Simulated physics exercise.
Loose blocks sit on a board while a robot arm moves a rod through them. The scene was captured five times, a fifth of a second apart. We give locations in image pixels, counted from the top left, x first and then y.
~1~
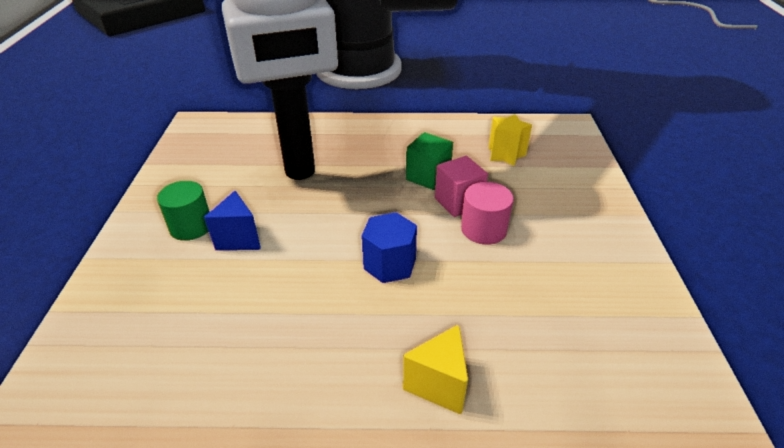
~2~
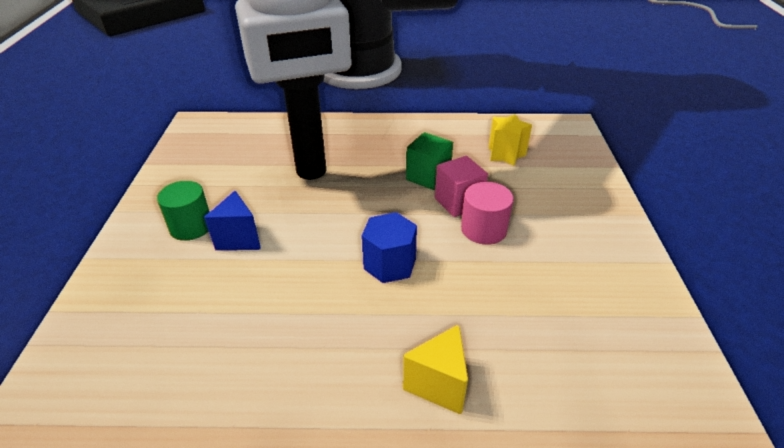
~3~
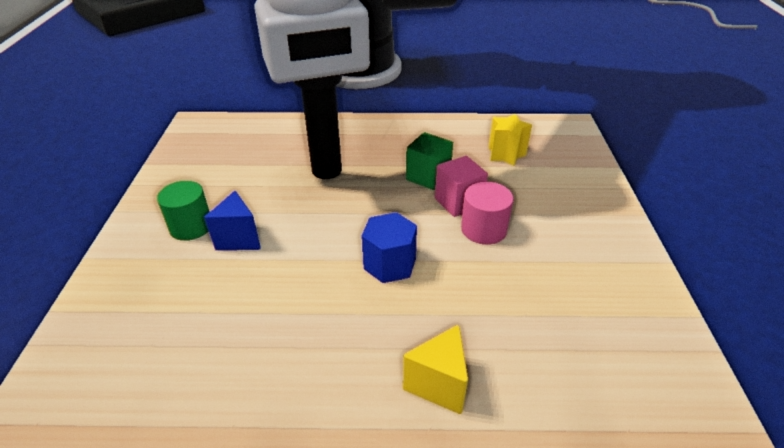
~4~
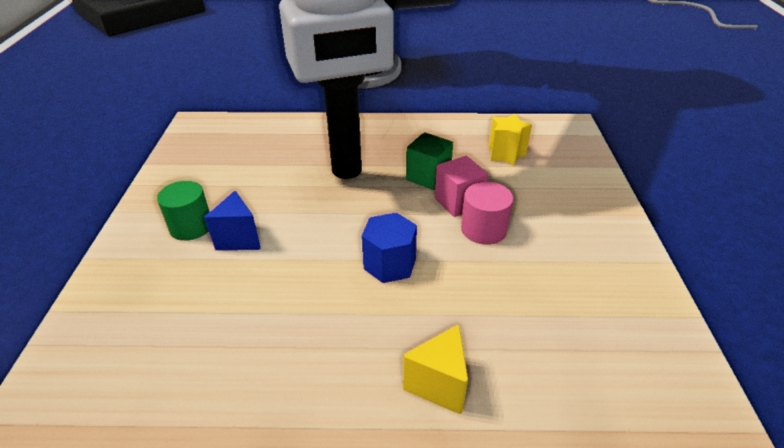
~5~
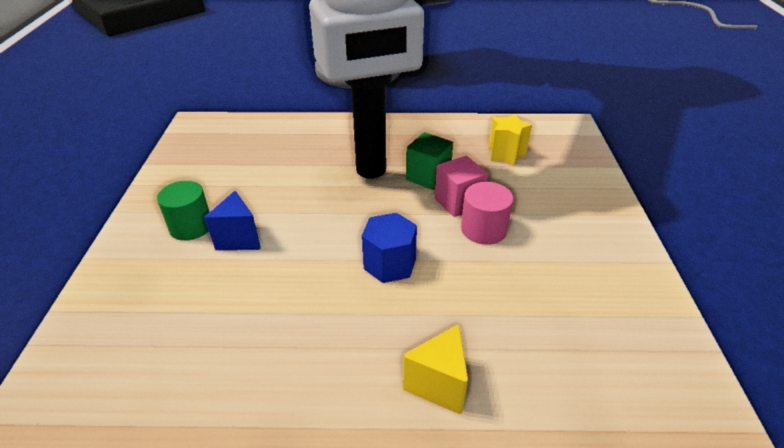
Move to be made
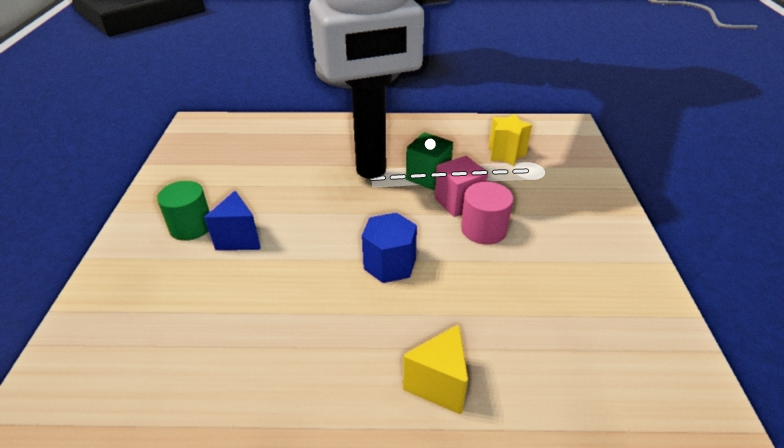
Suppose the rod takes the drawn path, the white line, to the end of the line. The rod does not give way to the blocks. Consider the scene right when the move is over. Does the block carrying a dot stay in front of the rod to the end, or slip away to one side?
Expect to find it ahead of the rod.
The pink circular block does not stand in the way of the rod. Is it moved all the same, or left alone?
It stays put.
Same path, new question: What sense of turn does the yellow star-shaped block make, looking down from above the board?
Looking from above, the answer is counterclockwise.
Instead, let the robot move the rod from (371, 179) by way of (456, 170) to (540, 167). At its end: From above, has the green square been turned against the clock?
Final answer: No.
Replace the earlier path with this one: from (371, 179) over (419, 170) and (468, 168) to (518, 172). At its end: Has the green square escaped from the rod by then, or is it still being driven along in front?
It slides aside on the way.
Path on the board, straight from (371, 179) to (530, 171); the dot is on the green square.
On the path given first. One third of the way, rod at (425, 167); green square at (461, 143), turned 25° anticlockwise.
Two thirds of the way, rod at (479, 165); green square at (515, 141), turned 30° anticlockwise; yellow star-shaped block at (514, 123), turned 20° anticlockwise.
At the end, rod at (532, 162); green square at (571, 142), turned 20° anticlockwise; pink square in place; pink circular block in place; yellow star-shaped block at (515, 122), turned 25° anticlockwise.
